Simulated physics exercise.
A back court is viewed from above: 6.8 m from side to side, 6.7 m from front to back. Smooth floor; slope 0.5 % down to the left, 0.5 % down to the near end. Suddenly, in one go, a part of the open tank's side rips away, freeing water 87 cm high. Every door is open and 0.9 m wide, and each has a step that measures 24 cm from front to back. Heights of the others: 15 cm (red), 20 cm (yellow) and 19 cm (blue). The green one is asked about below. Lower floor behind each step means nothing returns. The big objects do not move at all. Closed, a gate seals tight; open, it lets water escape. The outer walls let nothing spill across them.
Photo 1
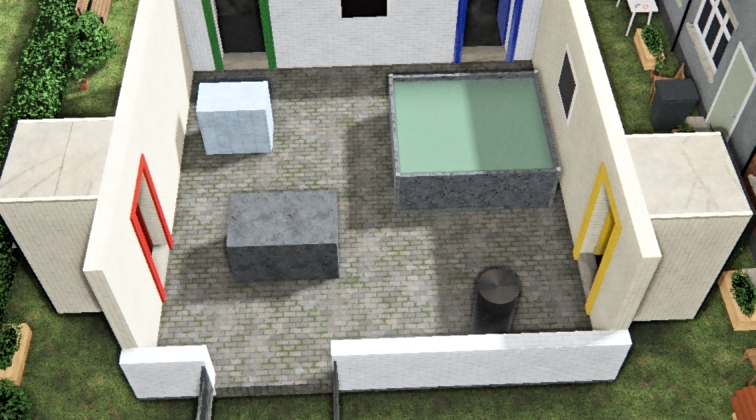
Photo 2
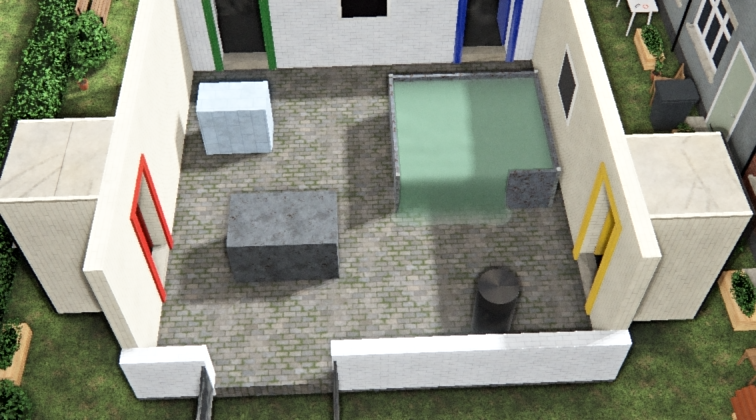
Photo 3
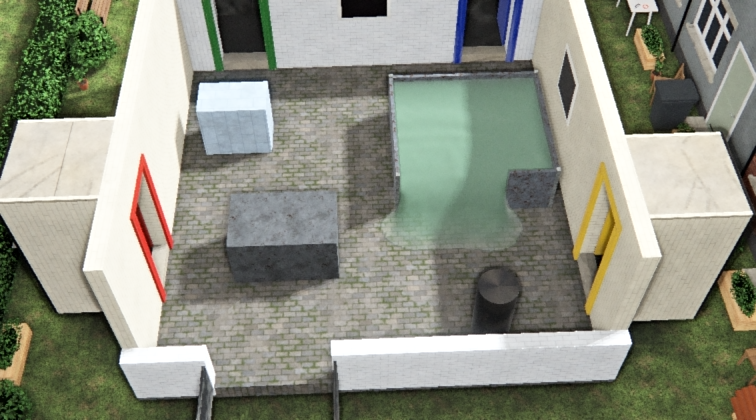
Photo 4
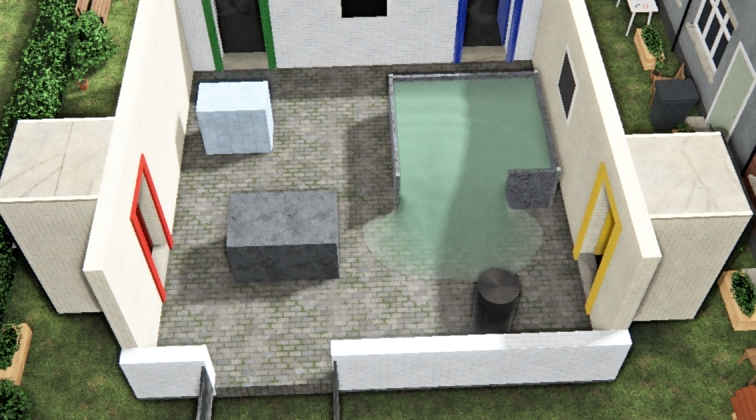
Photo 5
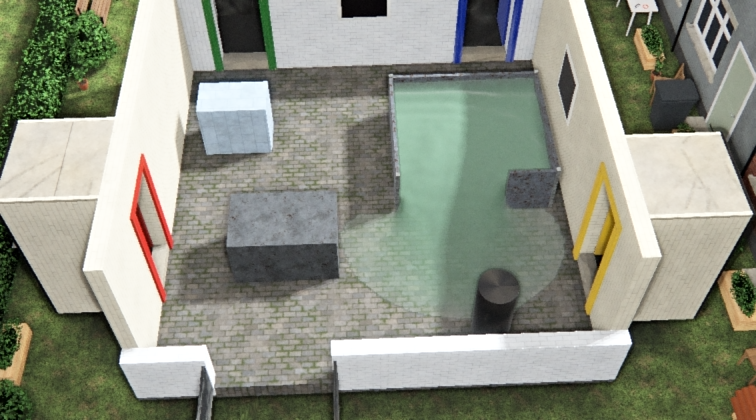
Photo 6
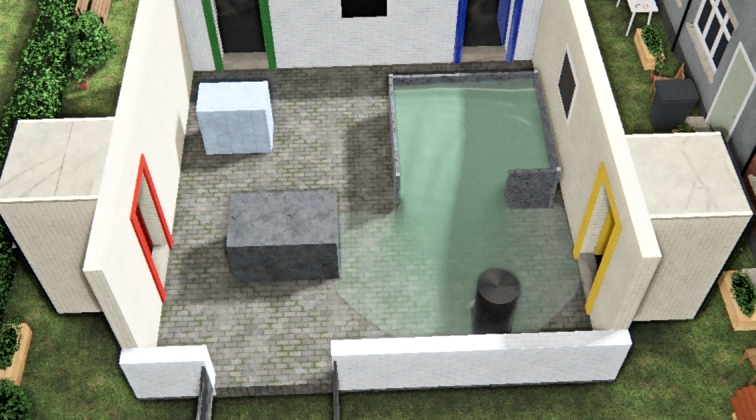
Greenish water lies still in a grey open tank at the right of a paved, walled court seen from above by a fixed camera, then pours out as most of the tank's near side gives way. Around it stand a pale block, a dark grey block, a dark cylinder and green, blue, red and yellow doorways. The water fans out across the paving, thinning and surrounding the cylinder.
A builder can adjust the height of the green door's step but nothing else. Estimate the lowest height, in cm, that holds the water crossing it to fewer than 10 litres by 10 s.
My estimate is 6.5 cm.
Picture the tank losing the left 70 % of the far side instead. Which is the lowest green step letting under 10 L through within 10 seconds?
At least roughly 32 centimetres tall.
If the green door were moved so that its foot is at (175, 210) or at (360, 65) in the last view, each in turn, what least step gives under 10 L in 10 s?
First place around 6.5 cm, second around 7.5 cm.
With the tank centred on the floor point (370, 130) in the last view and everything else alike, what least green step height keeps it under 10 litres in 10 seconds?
It must be around 17 cm tall.
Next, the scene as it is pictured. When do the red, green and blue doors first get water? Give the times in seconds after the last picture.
The red door at 2.0 seconds, the green door at 4.5 seconds, the blue door at 3.6 seconds.
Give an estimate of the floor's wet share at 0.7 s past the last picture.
30 %.
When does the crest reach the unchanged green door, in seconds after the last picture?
That happens close to 9.5 s on the clock.
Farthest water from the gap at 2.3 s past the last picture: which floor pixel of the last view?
Pixel close to (153, 375).
Then, 0.7 s after the last picture water covers 30 % of the floor, deepest (60 cm) near (426, 354); it has not reached the green door.
Then, 2.3 s after the last picture water covers 45 % of the floor, deepest (45 cm) near (544, 359); it has not reached the green door.
Then, 9.3 s after the last picture water covers 95 % of the floor, deepest (16 cm) near (153, 375); 10 cm at the green door, 0 litres in over its 23 cm step.
At the green door as built, the water peaked near 10 cm, 9.3 s after the last picture.
Run again over the same 10 s with other heights there, 13 litres in over 6 cm, 4 litres over 8 cm. The limit of 10 litres is kept from about 6.5 cm up.
